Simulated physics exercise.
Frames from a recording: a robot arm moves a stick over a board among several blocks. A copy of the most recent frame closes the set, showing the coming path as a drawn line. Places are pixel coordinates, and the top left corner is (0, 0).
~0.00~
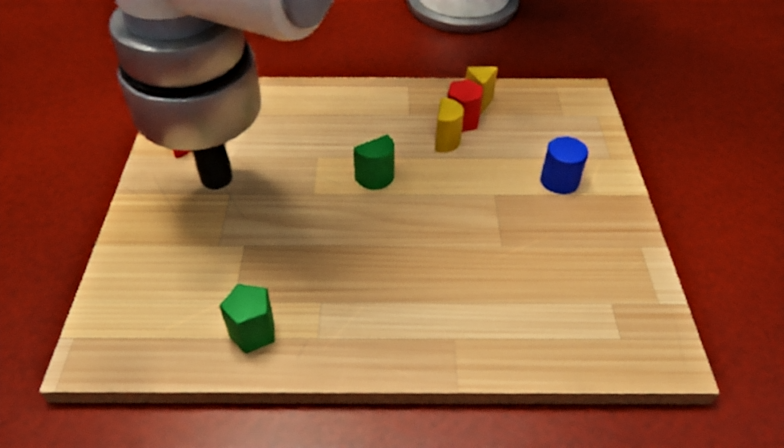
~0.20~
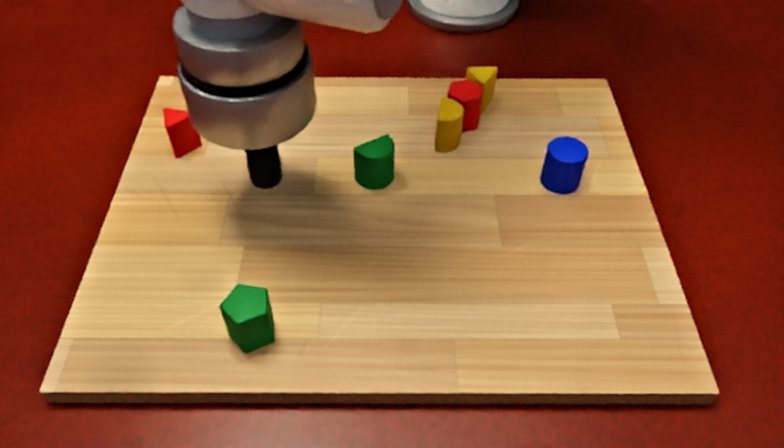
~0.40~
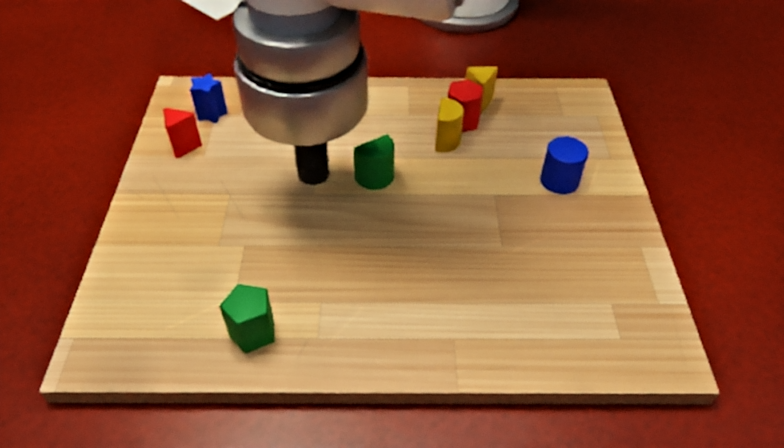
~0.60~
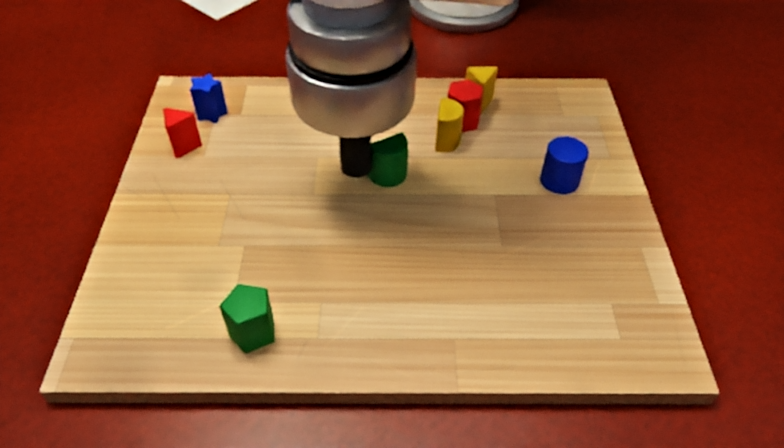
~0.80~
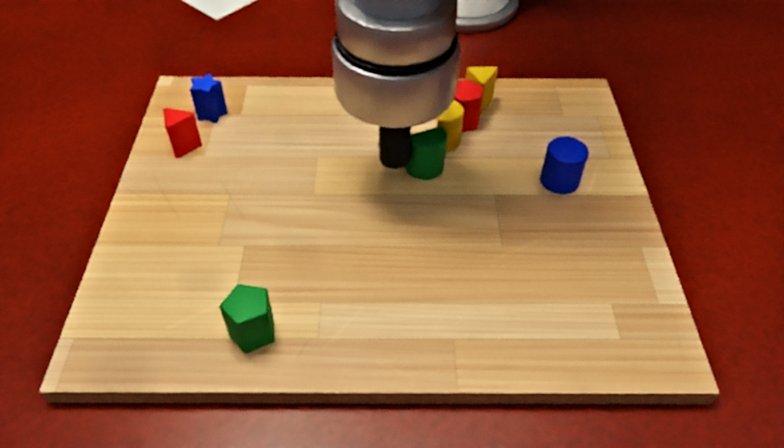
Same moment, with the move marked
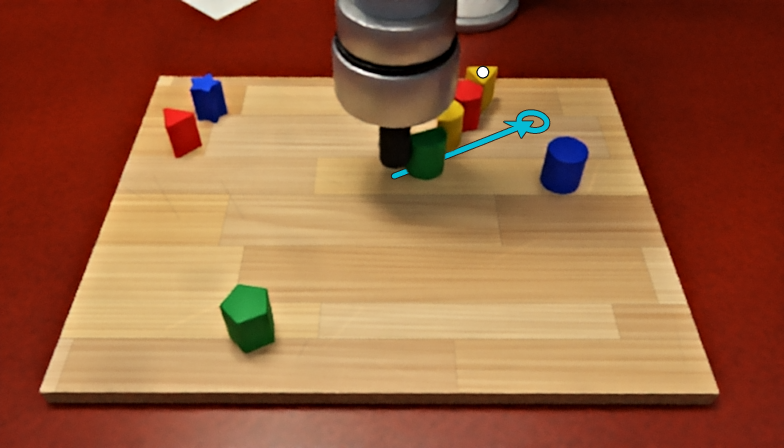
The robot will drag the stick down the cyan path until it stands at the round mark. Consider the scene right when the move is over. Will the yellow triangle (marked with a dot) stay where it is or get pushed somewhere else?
That block ends up displaced.
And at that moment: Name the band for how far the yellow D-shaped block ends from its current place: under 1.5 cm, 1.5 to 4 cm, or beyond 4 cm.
I reckon it covers between 1.5 and 4 cm.
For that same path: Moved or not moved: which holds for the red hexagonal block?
Once the path ends, it is somewhere new.
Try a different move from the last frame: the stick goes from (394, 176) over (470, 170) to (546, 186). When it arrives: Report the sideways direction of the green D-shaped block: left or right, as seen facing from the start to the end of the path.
It heads left.
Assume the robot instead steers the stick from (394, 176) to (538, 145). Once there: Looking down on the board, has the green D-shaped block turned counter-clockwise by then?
In short: No.
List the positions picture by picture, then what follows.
In the first picture, tip of the stick at (217, 180), middles of tops, green D-shaped block at (377, 147), yellow D-shaped block at (450, 109), red hexagonal block at (466, 89), yellow triangle at (483, 72).
In the second picture, stick at (267, 179), nothing pushed.
In the third picture, stick at (314, 175), nothing pushed.
In the fourth picture, stick at (356, 168), green D-shaped block at (390, 144).
In the fifth picture, stick at (394, 159), green D-shaped block at (429, 137), yellow D-shaped block at (450, 109), red hexagonal block at (466, 89), yellow triangle at (483, 72).
The line goes in a line from (394, 176) to (533, 121); the dot is on the yellow triangle.
What follows on the original path. One third of the way, stick at (445, 140); green D-shaped block at (480, 129), turned 50° clockwise; yellow D-shaped block at (457, 104); red hexagonal block at (469, 85).
Two thirds of the way, stick at (492, 122); green D-shaped block at (509, 126); yellow D-shaped block at (472, 94), turned 110° anticlockwise; red hexagonal block at (468, 75), turned 20° clockwise; yellow triangle at (489, 66).
At the end, stick at (537, 105); green D-shaped block at (509, 126), turned 130° clockwise; yellow D-shaped block at (472, 94), turned 115° anticlockwise; red hexagonal block at (468, 75), turned 20° clockwise; yellow triangle at (489, 66).
